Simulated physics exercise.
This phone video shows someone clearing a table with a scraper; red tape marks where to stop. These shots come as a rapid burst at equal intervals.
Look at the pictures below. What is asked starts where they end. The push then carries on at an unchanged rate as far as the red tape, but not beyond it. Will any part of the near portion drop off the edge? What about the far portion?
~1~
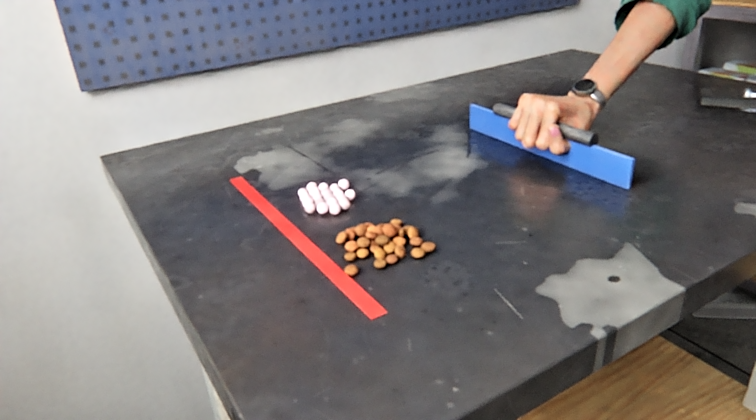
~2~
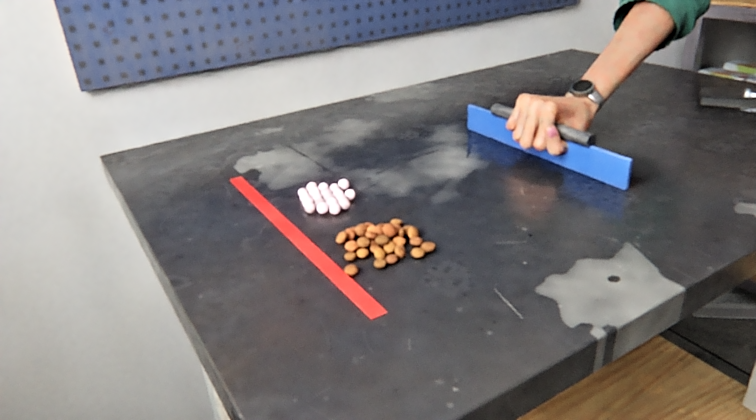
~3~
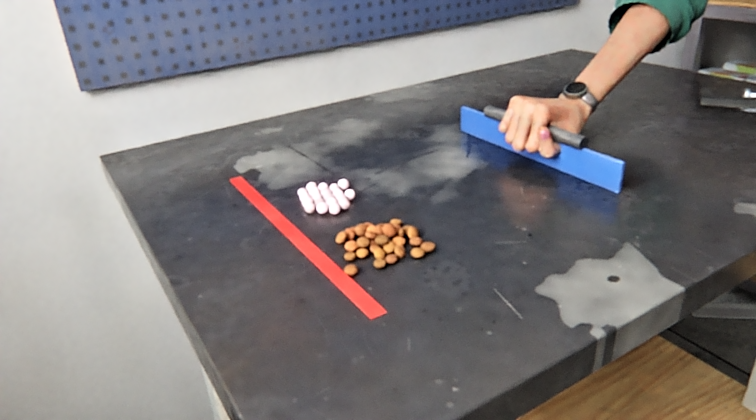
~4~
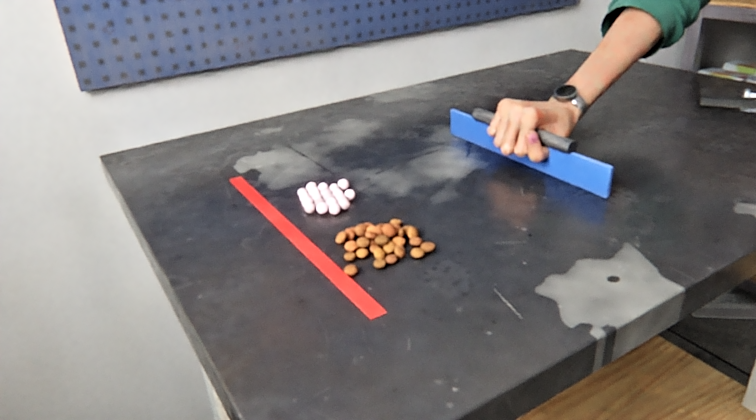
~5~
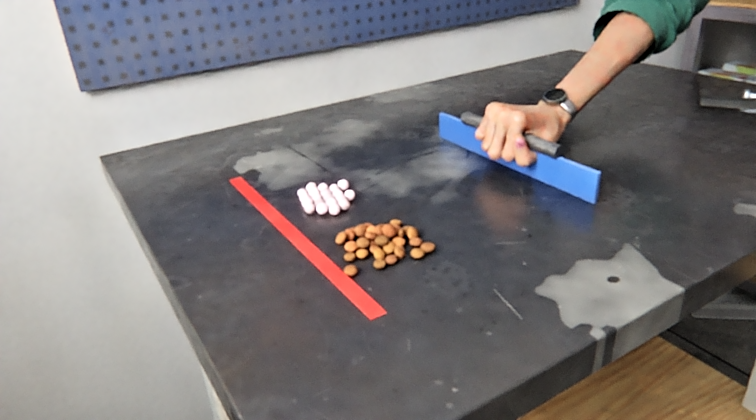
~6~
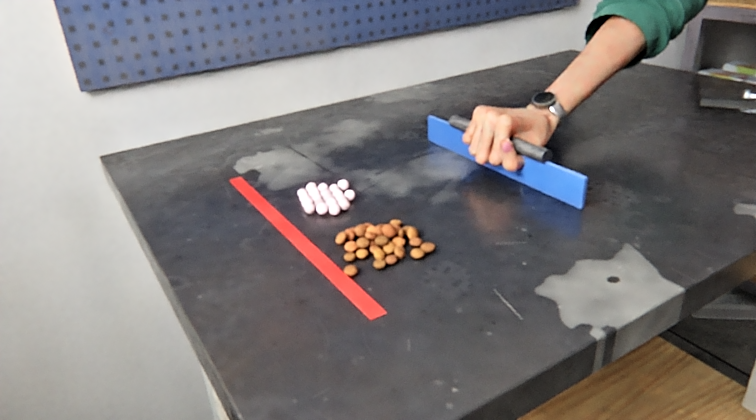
Near portion: No, all of it stays up; far portion: Yes, some of it goes over.
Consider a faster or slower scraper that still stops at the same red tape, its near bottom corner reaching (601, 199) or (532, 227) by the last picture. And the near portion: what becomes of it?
The first time it holds its place; the next time it holds its place.
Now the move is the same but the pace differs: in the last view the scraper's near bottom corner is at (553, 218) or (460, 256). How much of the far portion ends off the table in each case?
Result: First case ~ 100 %, second case ~ 100 %.
Then, 0.43 s after the last picture, scraper still moving, near (396, 173); near portion all on the table, its front near (352, 270); far portion all on the table, its front near (310, 208).
Then, 0.88 s after the last picture, scraper stopped at the red tape; near portion all on the table, its front near (266, 286); far portion all on the table, its front near (232, 230).
Then, 1.16 s after the last picture, scraper stopped at the red tape; near portion all on the table, its front near (263, 287); far portion all on the table, its front near (149, 230).
At rest, scraper stopped at the red tape; near portion all on the table, its front near (263, 287); far portion all over the edge.
